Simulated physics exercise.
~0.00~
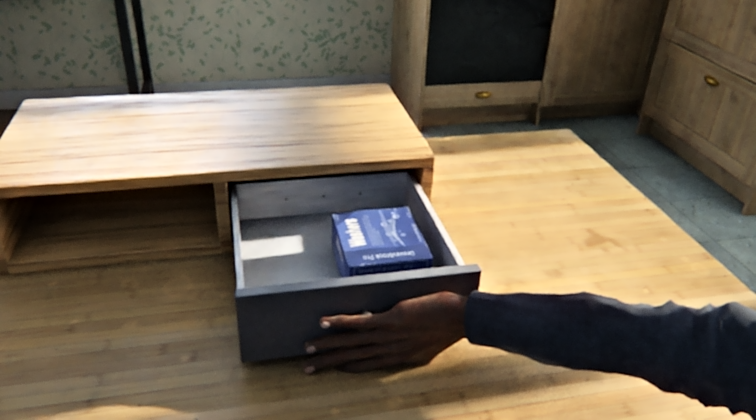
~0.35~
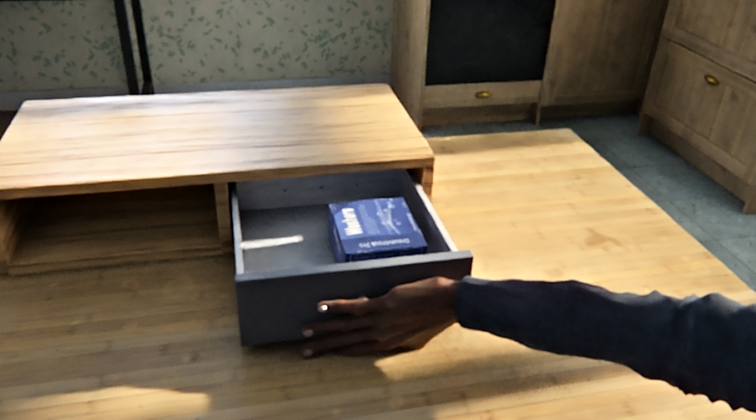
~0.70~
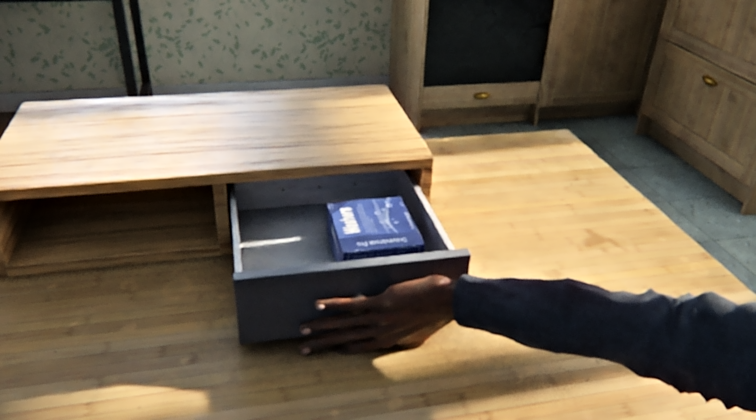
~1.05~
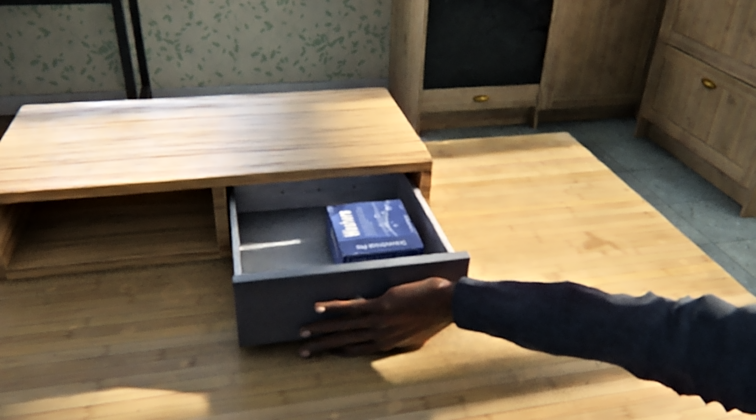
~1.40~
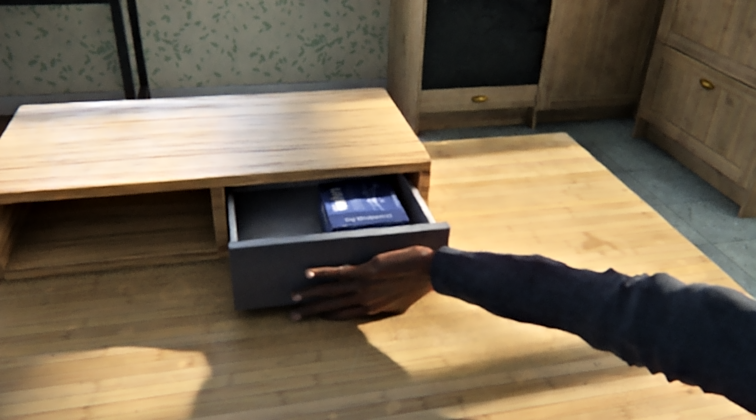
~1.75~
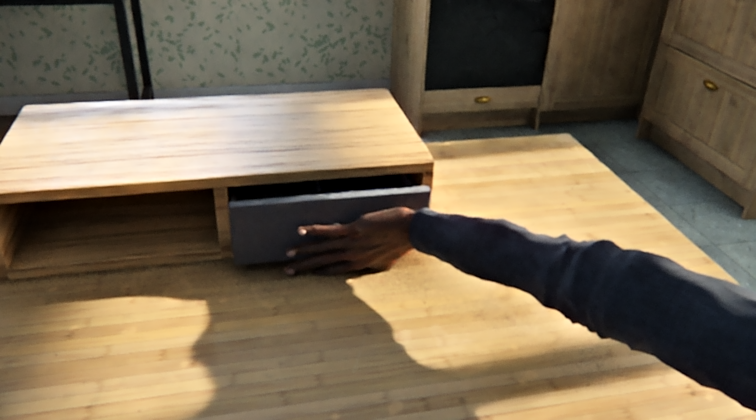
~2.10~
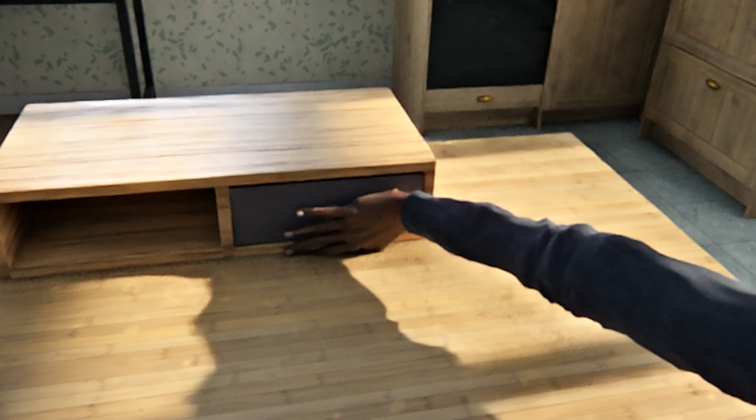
A grey drawer holding a blue box with white lettering stands open at the right side of a low wooden chest, seen from slightly above on a pale wooden surface, with patterned wallpaper and wooden cabinets behind. A hand in a dark sleeve reaches from the right and rests against the drawer's front. The drawer first slides in a little and pauses, the box riding with it. Then the hand pushes it steadily back, and the box passes out of sight beneath the chest's top. The drawer ends fully shut, its front flush, with the hand still against it.
